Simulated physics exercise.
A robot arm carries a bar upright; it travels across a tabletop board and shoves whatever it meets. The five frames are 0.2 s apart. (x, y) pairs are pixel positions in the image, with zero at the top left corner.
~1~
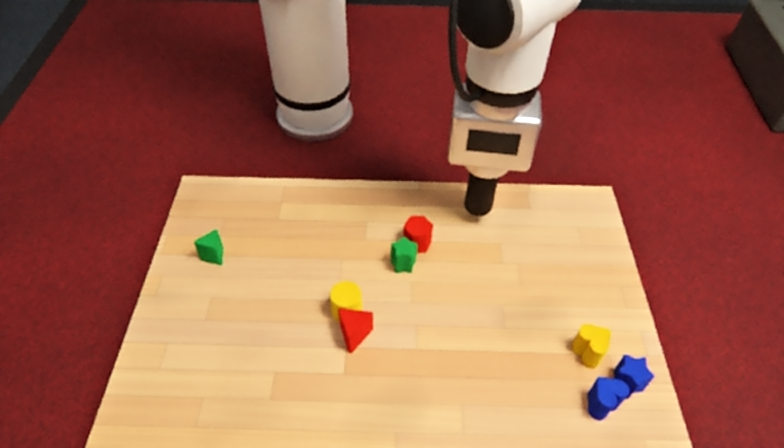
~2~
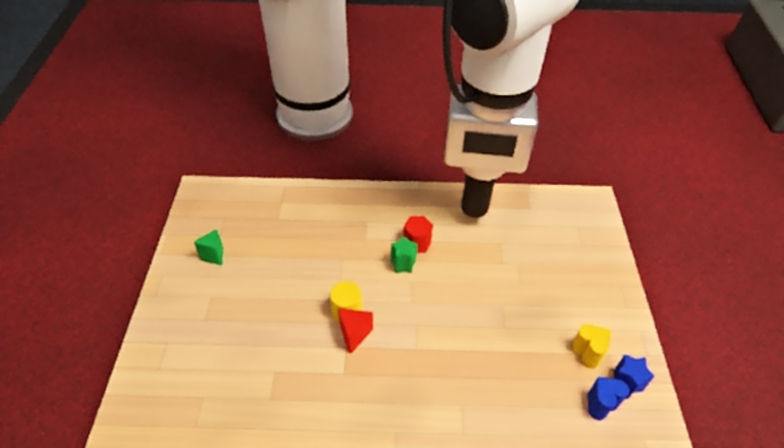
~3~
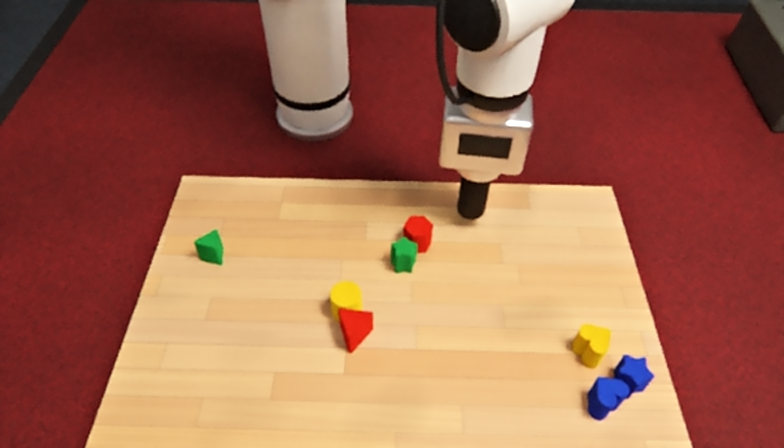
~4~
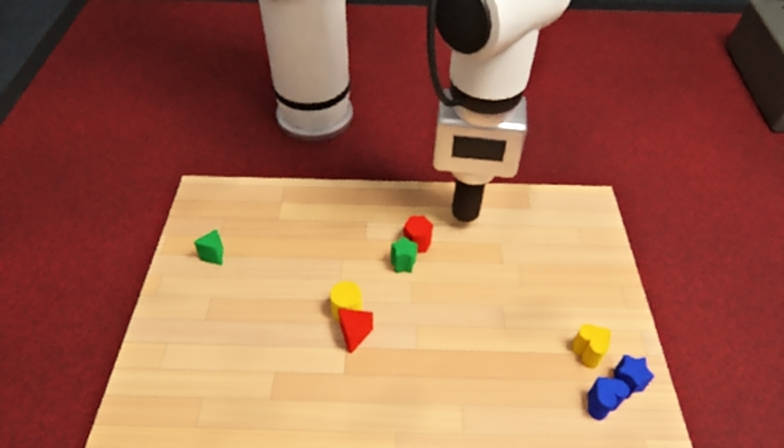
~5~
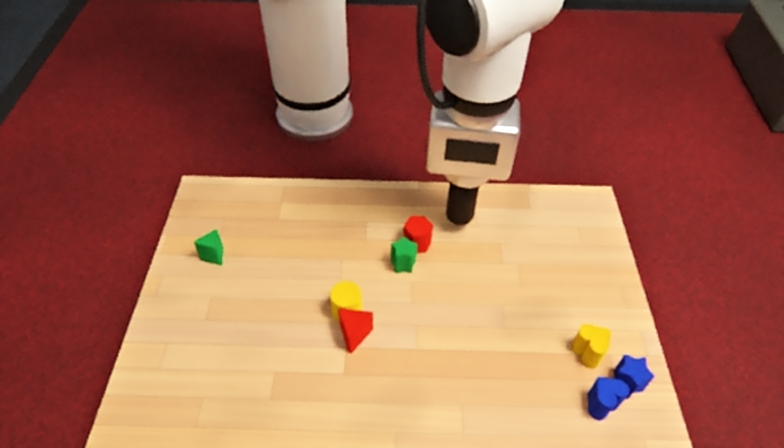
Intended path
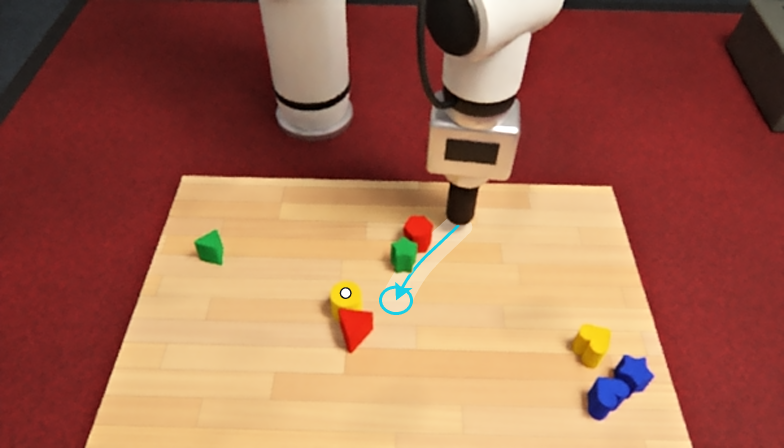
On a wooden board over red carpet, a robot arm's dark bar slides slightly left while the coloured blocks stay still.
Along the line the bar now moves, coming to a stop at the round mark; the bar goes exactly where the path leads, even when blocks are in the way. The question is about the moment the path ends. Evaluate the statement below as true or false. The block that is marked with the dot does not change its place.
This is true.
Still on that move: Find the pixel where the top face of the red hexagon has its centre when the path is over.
I'd guess (399, 230).
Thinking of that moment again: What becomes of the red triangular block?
Left in place.
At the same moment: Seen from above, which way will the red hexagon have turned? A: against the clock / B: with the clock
Correct choice: B.
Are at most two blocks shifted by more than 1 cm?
I'd say yes.
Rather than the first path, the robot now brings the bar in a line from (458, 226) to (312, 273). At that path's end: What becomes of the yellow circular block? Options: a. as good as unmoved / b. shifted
Option a.
Drawn move, from (458, 226) by way of (424, 258) to (396, 300); the dot is on the yellow circular block.
The first path, step by step. One third of the way, bar (437, 237); red hexagon (409, 228), turned 30° clockwise.
Two thirds of the way, bar (413, 262); green star block (388, 256), turned 25° anticlockwise; red hexagon (399, 230), turned 70° clockwise.
At the end, bar (396, 291); yellow circular block still; red triangular block still; green star block (378, 263), turned 15° clockwise; red hexagon (399, 230), turned 70° clockwise.
